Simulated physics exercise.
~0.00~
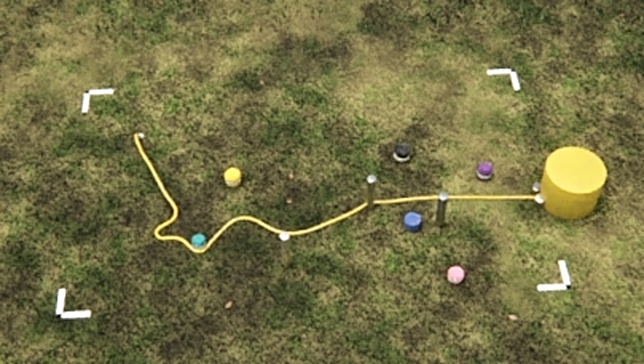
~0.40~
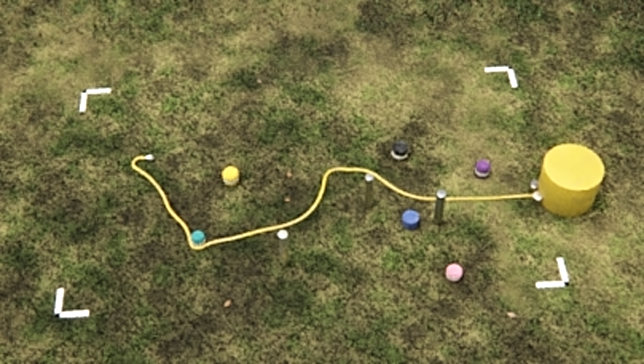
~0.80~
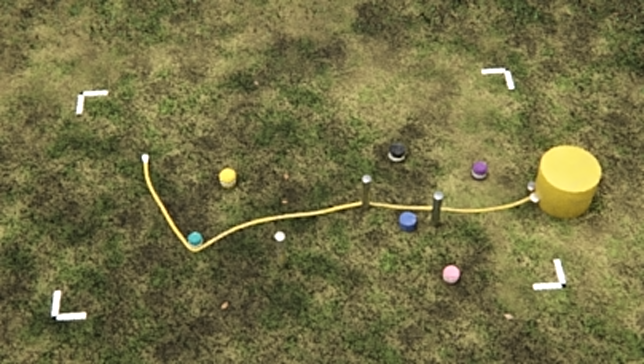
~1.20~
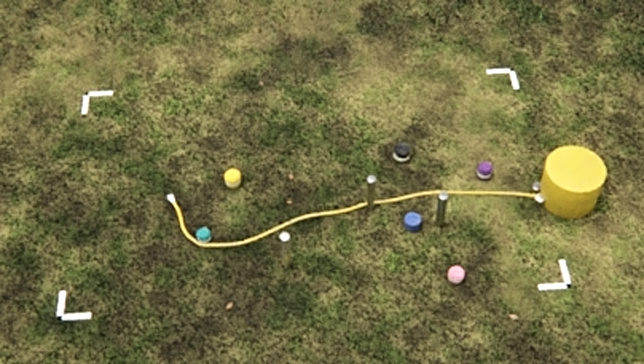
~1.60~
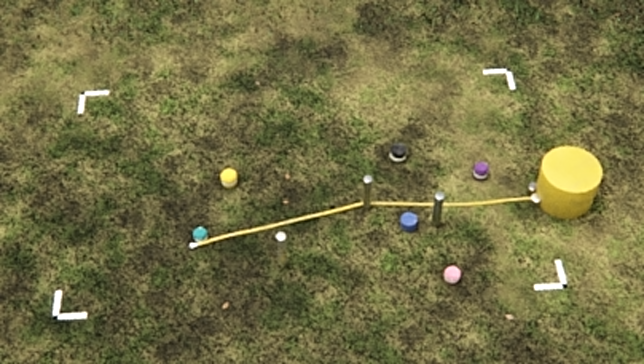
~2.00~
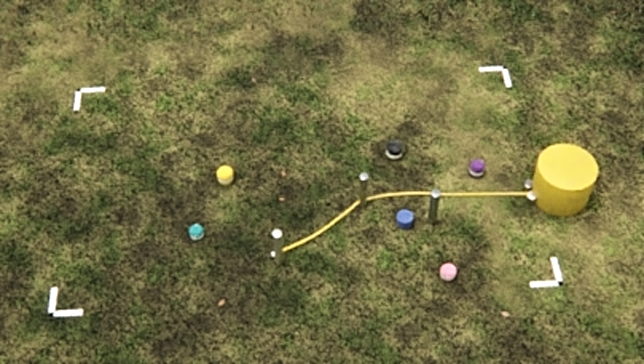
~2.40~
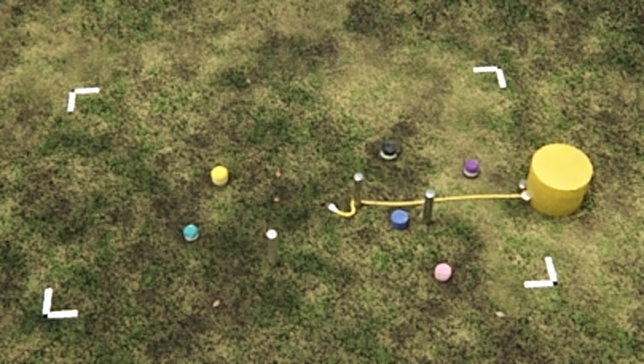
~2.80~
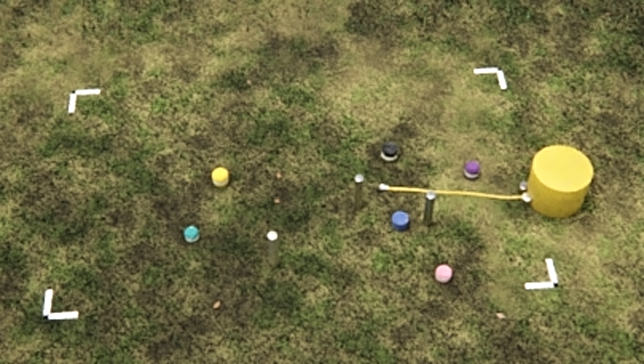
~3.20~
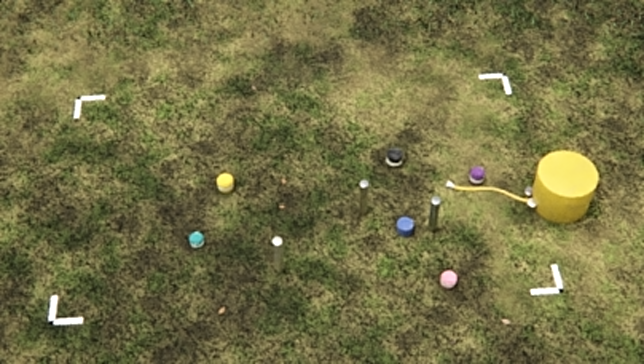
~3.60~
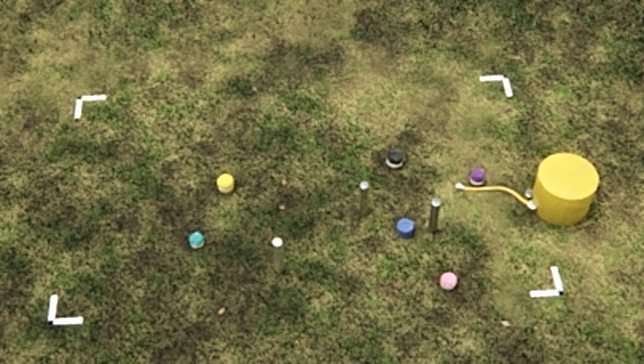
The clip opens on patchy grass marked by white corner tapes, where a yellow lead winds from a large yellow reel at the right, past thin posts, to a bend beside a small teal jar. The lead is drawn rightward, its curves shifting and its free end swinging down around the teal jar, which barely moves. The end then slips clear of the jar and trails past the white-topped post. It curls briefly near the next post and keeps retreating. Finally, a short, slightly curved length remains out beside the purple jar, with the containers still spread across the grass.
